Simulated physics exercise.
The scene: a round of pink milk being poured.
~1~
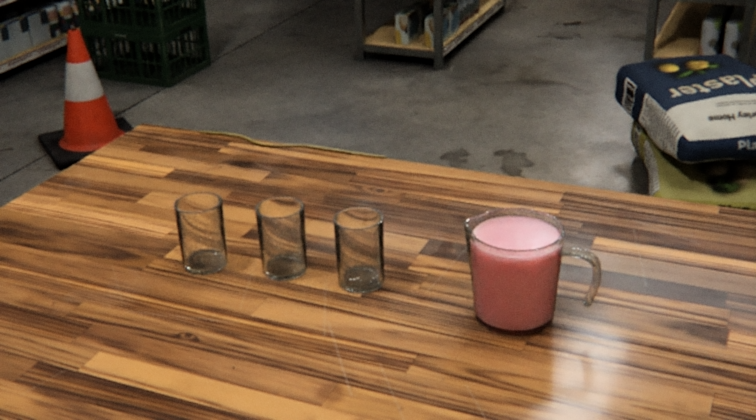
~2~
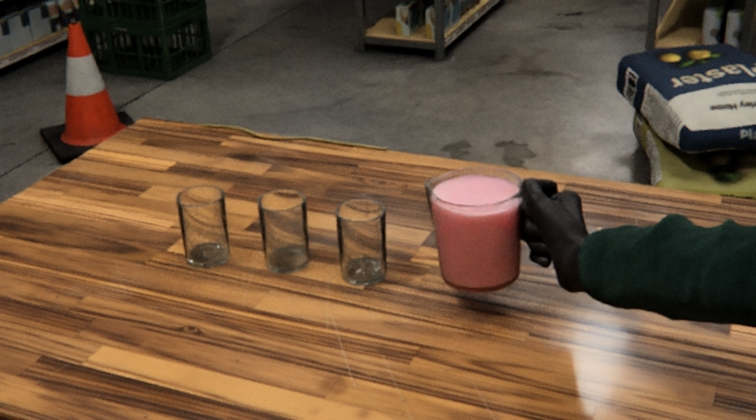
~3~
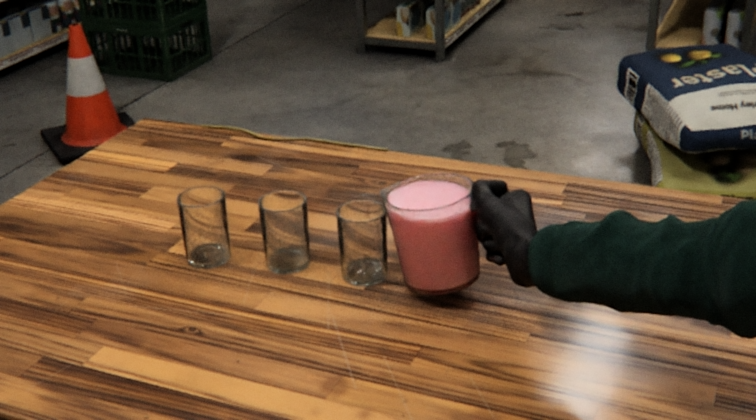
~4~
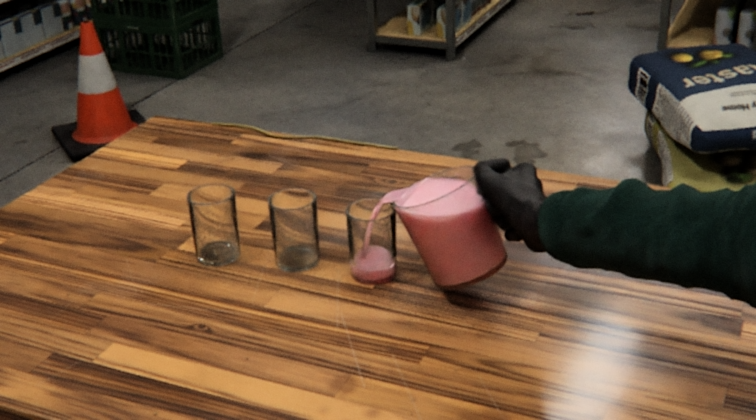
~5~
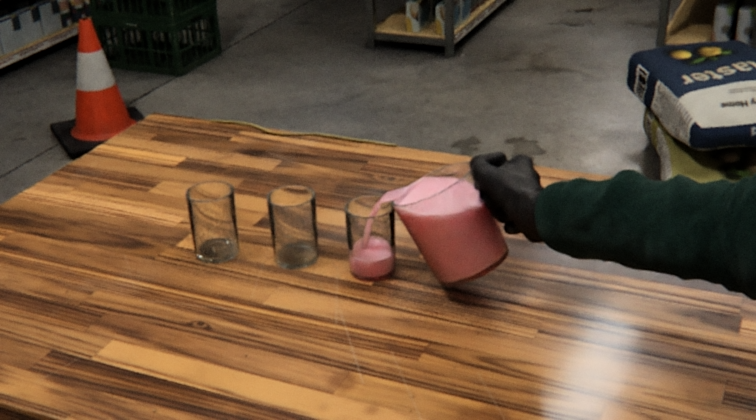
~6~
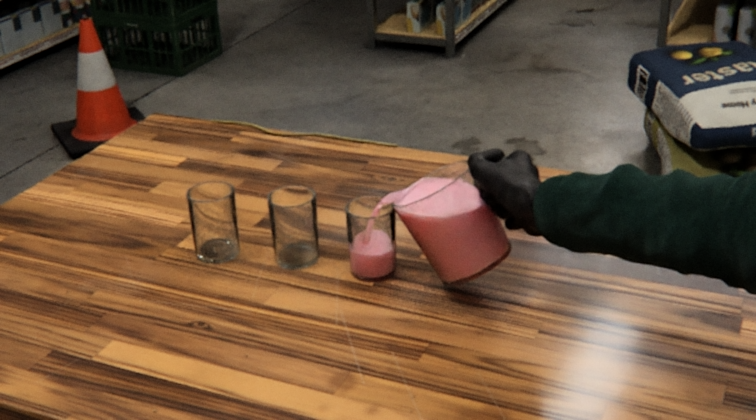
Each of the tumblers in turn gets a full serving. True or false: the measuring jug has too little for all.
False.
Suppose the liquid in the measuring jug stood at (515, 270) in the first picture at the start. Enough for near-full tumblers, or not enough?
It gives out early.
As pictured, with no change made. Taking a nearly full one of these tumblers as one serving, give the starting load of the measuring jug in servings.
Count: Around 3.5 of them.
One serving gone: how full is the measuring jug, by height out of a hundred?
It stays around 70 percent of its height.
A moment on, the first is about two thirds full.
Further on, the first is done and the measuring jug has about three quarters of its load.
When it is over, all three are full and about a quarter of the pink milk is over.
